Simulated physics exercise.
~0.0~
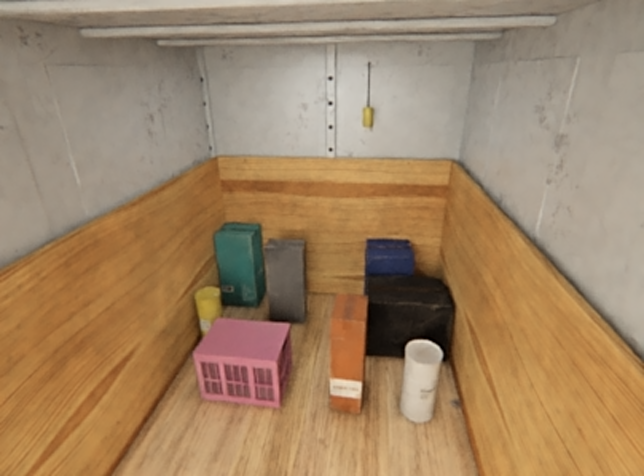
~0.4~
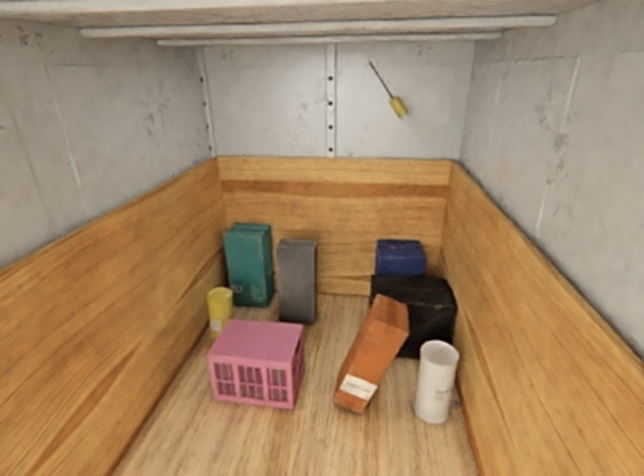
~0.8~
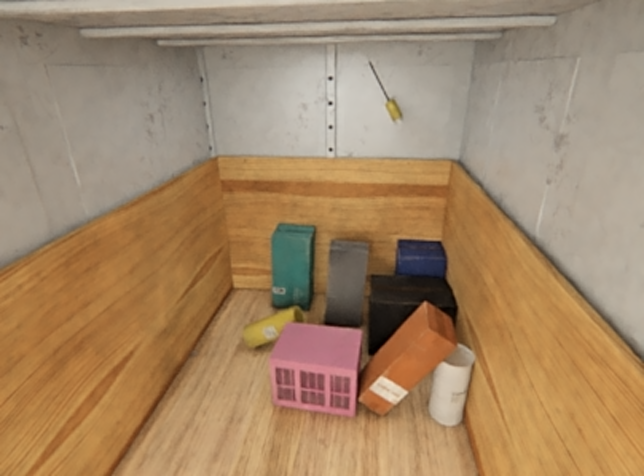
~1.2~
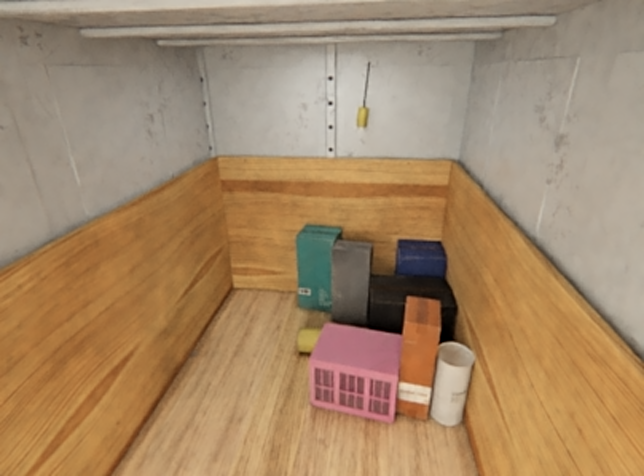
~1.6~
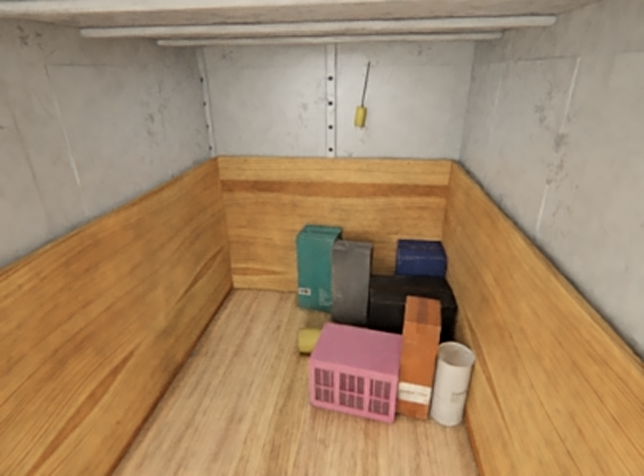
Several boxes, a pink chest and a yellow canister slide right across the wooden floor of a van's load bay as a hanging lamp swings; the orange box leans then stands upright, while the yellow canister topples and ends lying behind the chest, everything bunched at right.
